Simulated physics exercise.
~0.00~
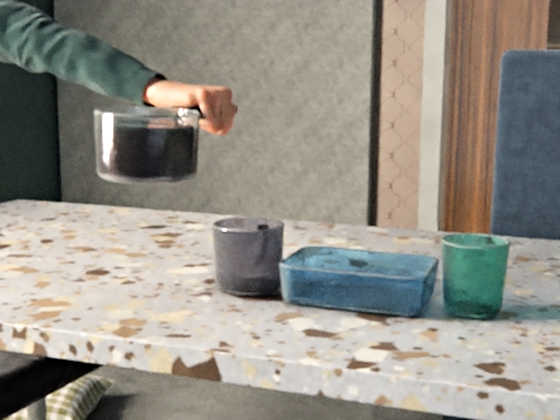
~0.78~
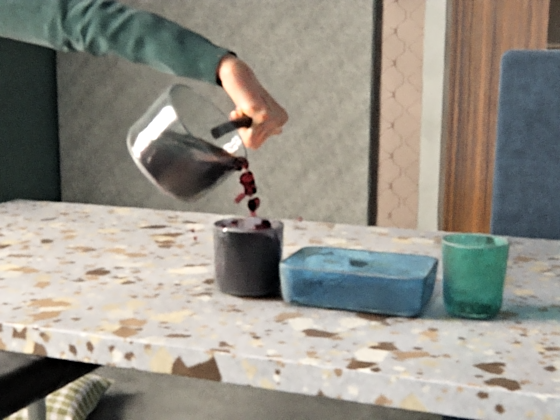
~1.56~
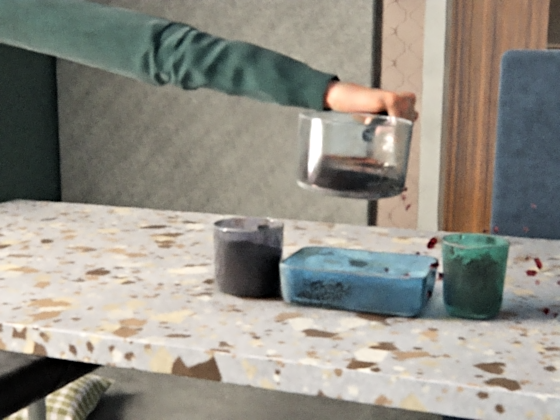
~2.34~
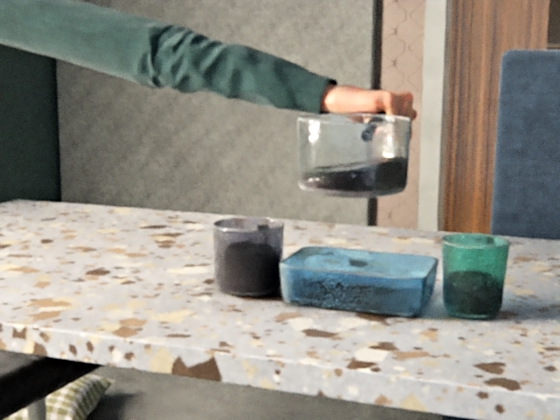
A hand tipping a clear saucepan, pouring dark wine into three vessels while moving right, then holding it level, still partly full.
